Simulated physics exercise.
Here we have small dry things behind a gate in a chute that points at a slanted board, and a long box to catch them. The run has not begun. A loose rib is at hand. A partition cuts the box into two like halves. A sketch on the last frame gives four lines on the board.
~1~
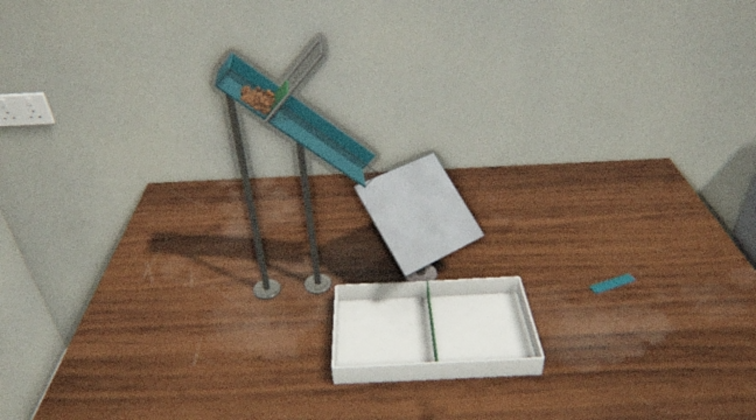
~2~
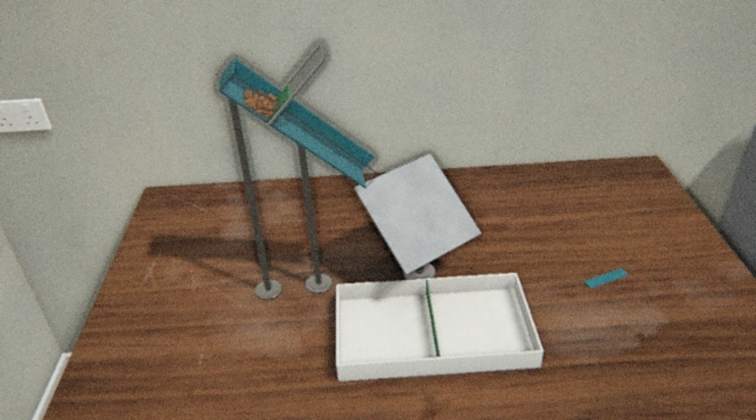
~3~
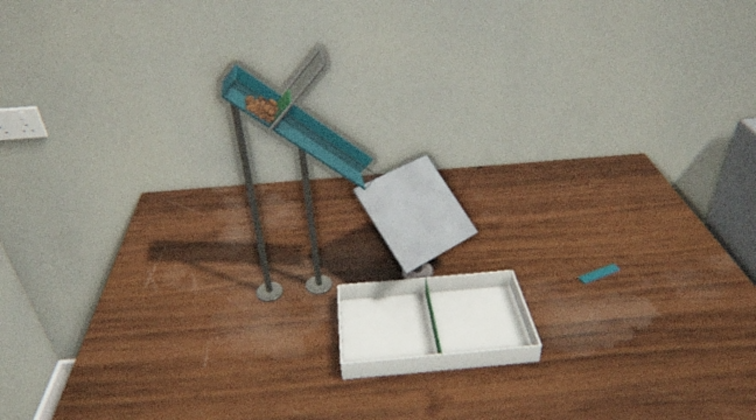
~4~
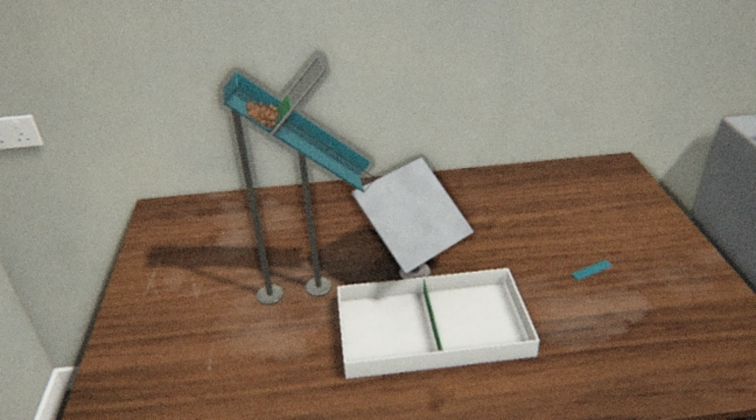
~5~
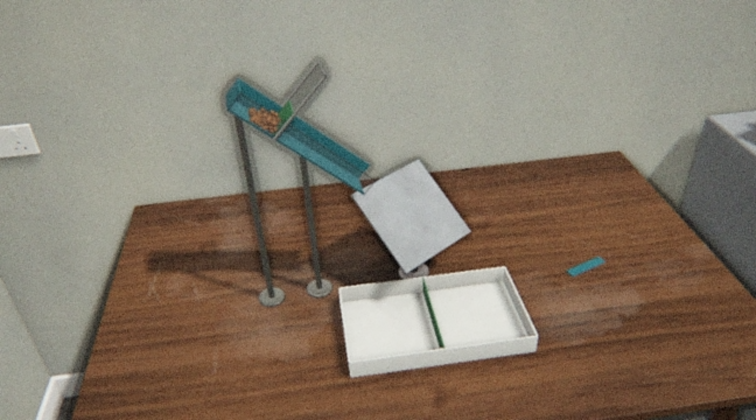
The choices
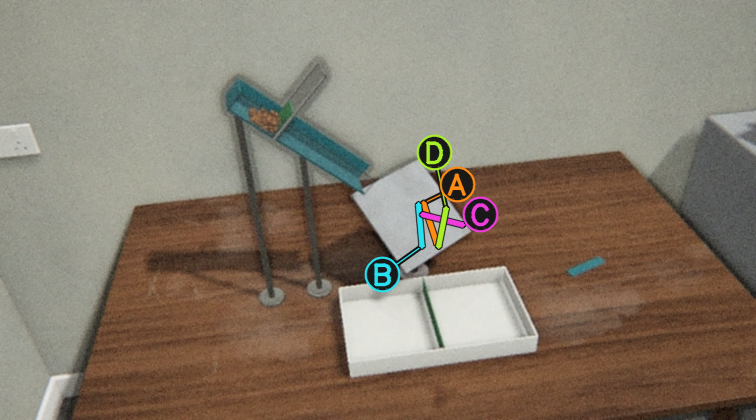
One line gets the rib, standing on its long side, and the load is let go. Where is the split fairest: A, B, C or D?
Line B.
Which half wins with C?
Right.
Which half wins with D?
Right.
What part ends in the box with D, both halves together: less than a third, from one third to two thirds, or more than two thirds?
More than two thirds.
On the marked copy, line A from (423, 203) to (437, 243); line B from (418, 204) to (422, 246); line C from (422, 214) to (462, 224); line D from (446, 208) to (438, 246).
For line A, of what is caught, only a few in the left half, all but a few in the right.
For line B, of what is caught, close to half in the left half, close to half in the right.
For line C, of what is caught, none at all in the left half, the whole lot in the right.
For line D, of what is caught, none at all in the left half, the whole lot in the right.
